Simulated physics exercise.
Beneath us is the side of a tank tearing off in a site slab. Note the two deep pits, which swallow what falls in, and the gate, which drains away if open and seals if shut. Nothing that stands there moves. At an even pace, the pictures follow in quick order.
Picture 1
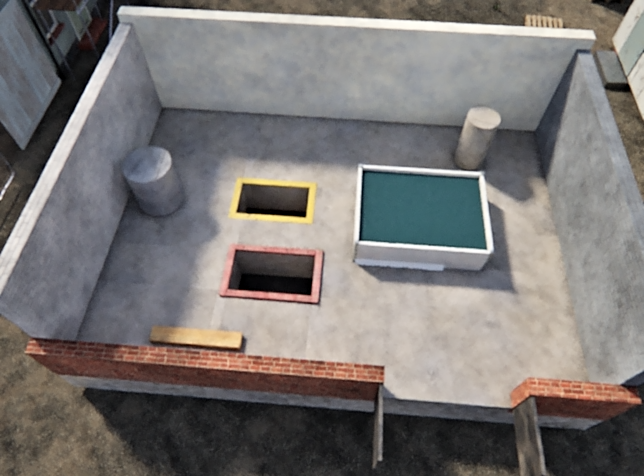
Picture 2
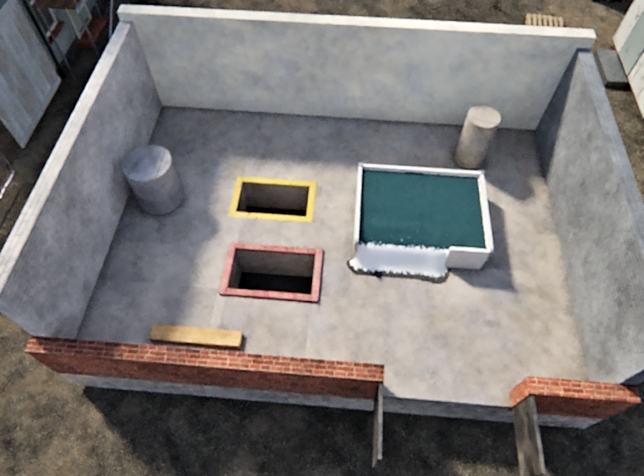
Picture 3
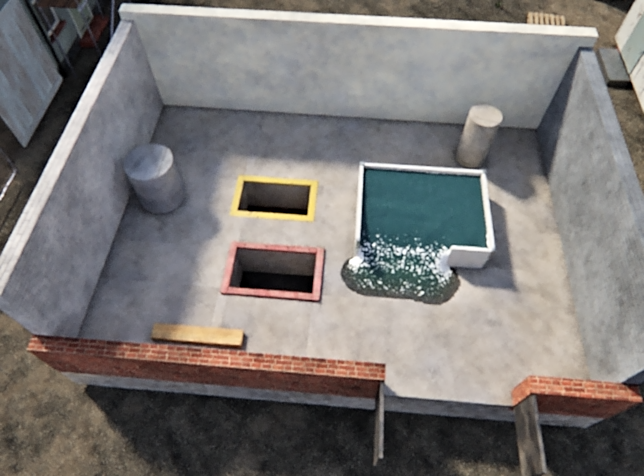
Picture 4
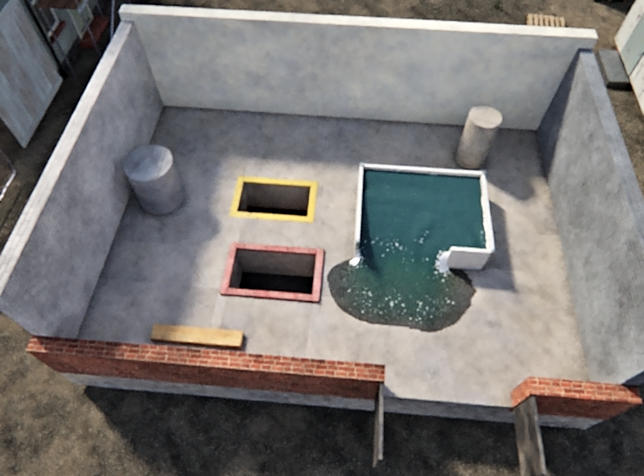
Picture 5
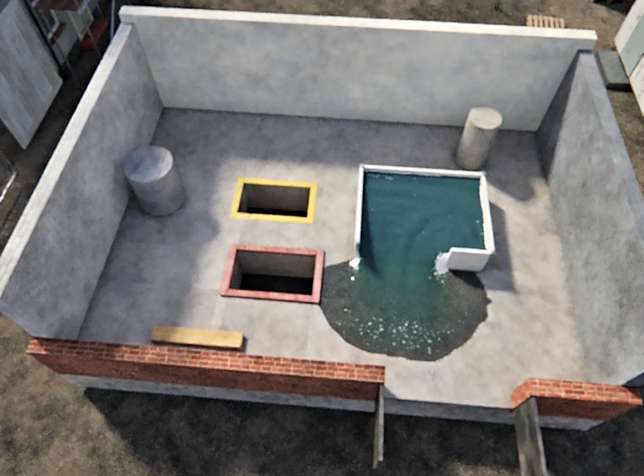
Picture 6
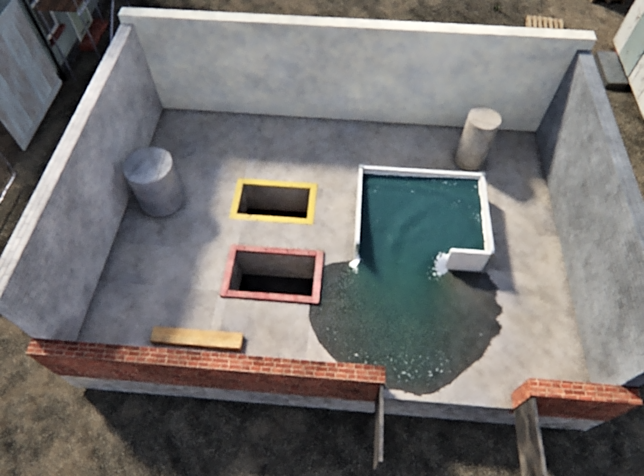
Dark teal water breaks through the front side of a white-rimmed tank, right of centre on a grey, walled concrete slab seen from high above. Left of the tank are a yellow-rimmed pit and a red-rimmed pit, with grey cylinders near the back corners, a plank at front left and low brick along the gapped front edge. White froth bursts out, then the water spreads forward and sideways in a widening dark sheet across the floor, while the camera stays still.
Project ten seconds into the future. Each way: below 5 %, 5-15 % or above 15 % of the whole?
In the end the gate goes higher than fifteen per cent. The yellow pit stays lower than five per cent. The red pit stays lower than five per cent.
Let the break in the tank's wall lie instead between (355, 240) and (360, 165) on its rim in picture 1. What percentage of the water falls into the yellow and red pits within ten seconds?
The yellow pit takes 45 per cent and the red pit 12 per cent.
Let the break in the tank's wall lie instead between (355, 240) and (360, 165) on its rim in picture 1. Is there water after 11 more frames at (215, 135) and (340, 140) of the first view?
Submerged, waterless.
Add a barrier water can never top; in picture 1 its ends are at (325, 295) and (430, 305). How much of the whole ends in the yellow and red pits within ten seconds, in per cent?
The yellow pit takes 6 per cent and the red pit 25 per cent.
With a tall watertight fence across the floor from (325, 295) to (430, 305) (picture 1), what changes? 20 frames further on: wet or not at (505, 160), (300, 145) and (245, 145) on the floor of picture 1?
Spared; spared; spared.
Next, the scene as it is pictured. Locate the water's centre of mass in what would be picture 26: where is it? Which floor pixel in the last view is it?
About (359, 284).
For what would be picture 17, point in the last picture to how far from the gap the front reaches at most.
I reckon the front has reached (172, 364) by then.
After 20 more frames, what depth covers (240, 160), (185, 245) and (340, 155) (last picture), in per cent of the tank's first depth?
In order: About 0, 0 and 0 in a hundred.
A moment on, water covers 15 % of the floor; the gate 5 %, the yellow pit 0 %, the red pit 0 %.
Next, water covers 20 % of the floor; the gate 16 %, the yellow pit 0 %, the red pit 0 %.
Then, water covers 30 % of the floor; the gate 27 %, the yellow pit 0 %, the red pit 1 %.
Later, water covers 40 % of the floor; the gate 40 %, the yellow pit 0 %, the red pit 2 %.
In the end, water covers 55 % of the floor; the gate 47 %, the yellow pit 2 %, the red pit 2 %.
